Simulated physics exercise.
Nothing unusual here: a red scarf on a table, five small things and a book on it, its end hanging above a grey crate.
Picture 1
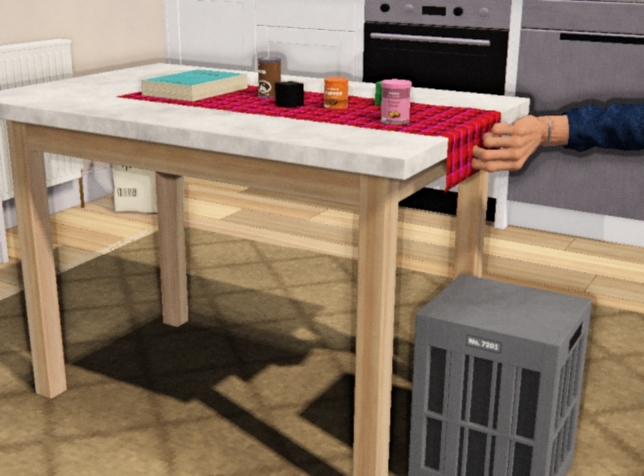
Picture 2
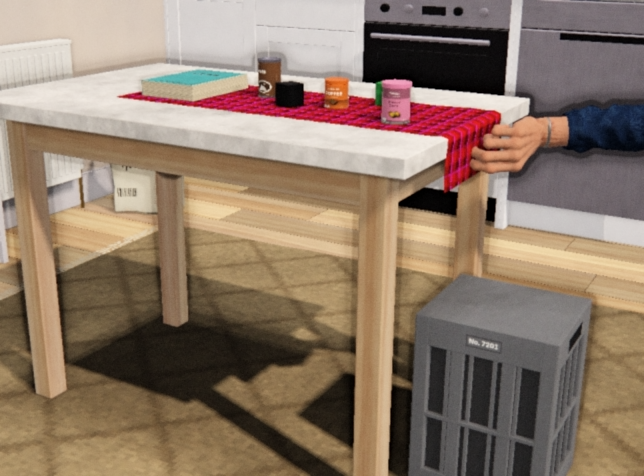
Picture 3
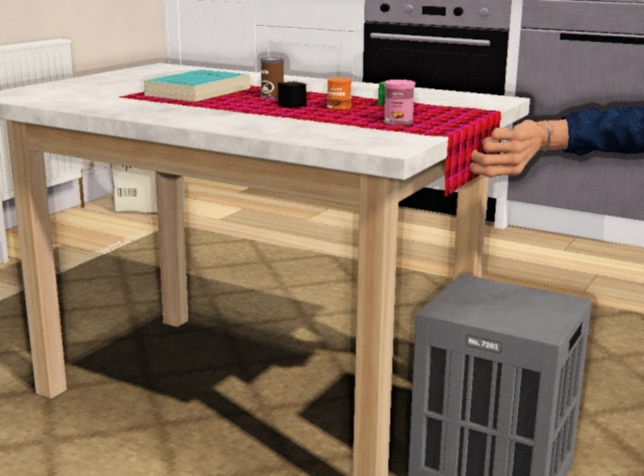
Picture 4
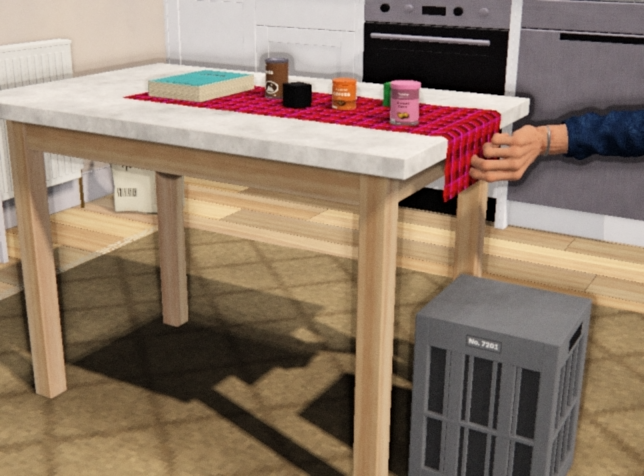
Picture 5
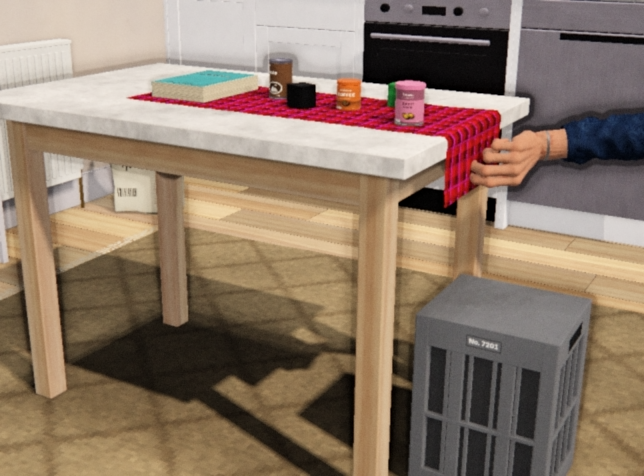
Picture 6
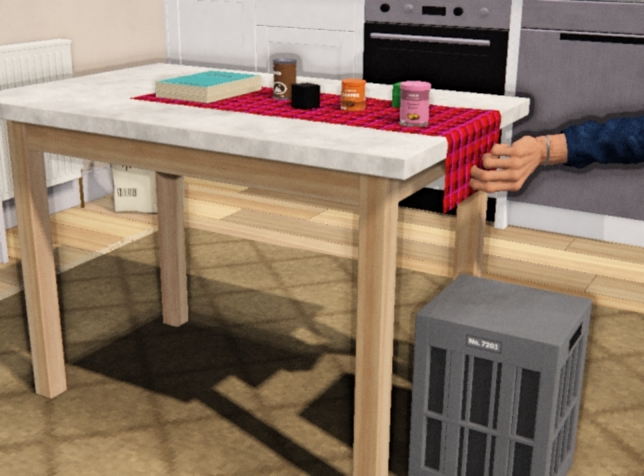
A hand slowly pulls a red scarf rightward along a table, carrying small items with it.
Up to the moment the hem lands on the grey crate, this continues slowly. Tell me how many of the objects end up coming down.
You will see two of them fall.
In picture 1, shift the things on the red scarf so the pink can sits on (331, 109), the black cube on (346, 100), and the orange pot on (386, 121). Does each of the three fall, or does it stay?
The pink can stays put; the black cube stays put; the orange pot ends up off.
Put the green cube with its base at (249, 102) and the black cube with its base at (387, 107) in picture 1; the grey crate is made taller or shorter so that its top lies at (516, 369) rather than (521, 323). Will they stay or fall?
Green cube stays, black cube is gone.
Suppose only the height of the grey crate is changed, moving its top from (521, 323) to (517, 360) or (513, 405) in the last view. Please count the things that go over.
It comes to 3 for the first height and 4 for the second.
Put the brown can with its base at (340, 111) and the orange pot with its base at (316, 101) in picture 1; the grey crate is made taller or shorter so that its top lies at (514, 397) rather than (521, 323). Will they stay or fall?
Final state: The brown can is no longer up, the orange pot is no longer up.
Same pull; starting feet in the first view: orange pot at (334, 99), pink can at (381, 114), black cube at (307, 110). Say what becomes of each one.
Short version: Orange pot stays, pink can drops, black cube stays.
Soon after, hem near (470, 242); all still up.
After that, hem on the crate; pink can and green cube gone.
In the end, hem on the crate; pink can and green cube gone. It carries off two.
